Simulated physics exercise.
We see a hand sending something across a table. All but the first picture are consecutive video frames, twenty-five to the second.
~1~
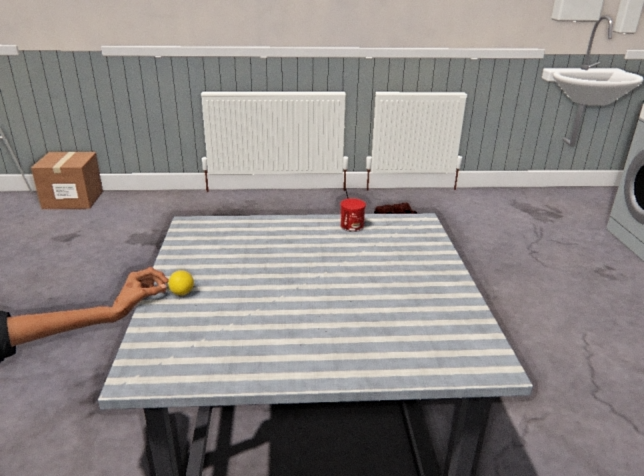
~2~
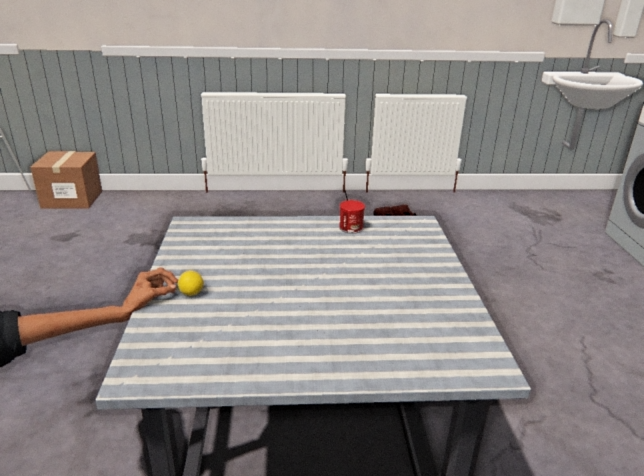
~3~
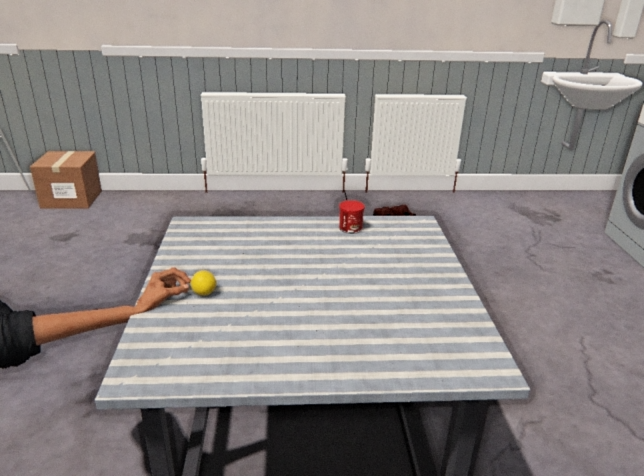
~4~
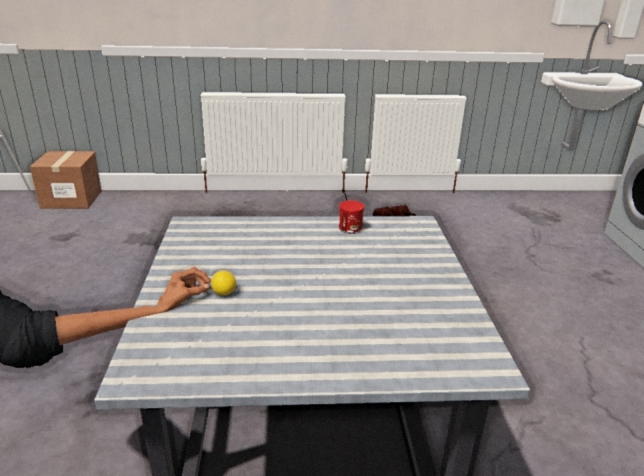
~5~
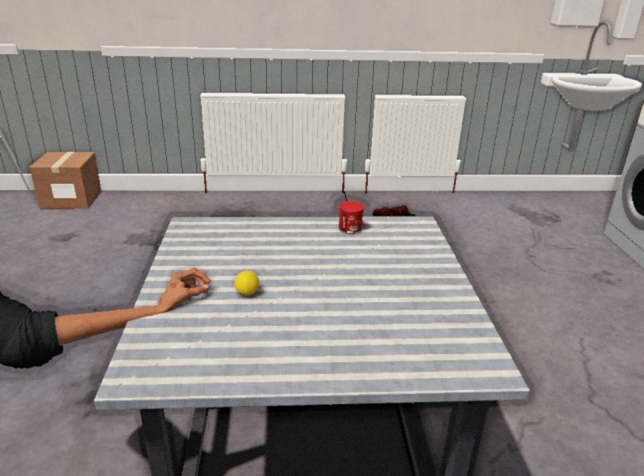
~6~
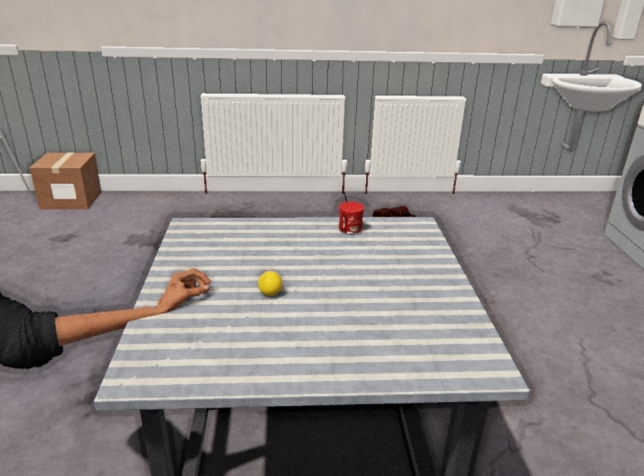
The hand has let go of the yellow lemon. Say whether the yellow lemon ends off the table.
The yellow lemon drops to the floor.
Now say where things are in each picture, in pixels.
Under the hand; yellow lemon (181, 283), in the first picture.
Under the hand; yellow lemon (191, 283), in the second picture.
Under the hand; yellow lemon (204, 283), in the third picture.
Yellow lemon (224, 283), in the fourth picture.
Yellow lemon (247, 283) displaced about its own width, in the fifth picture.
Yellow lemon (270, 284) displaced well along, in the sixth picture.
Then, 0.20 s past the last view, yellow lemon displaced well along near (382, 282).
Then, 0.40 s past the last view, yellow lemon now off the table.
Then, 0.60 s past the last view, things are still on the move.
Then, 0.80 s past the last view, as before.
Finally, off the table, yellow lemon.
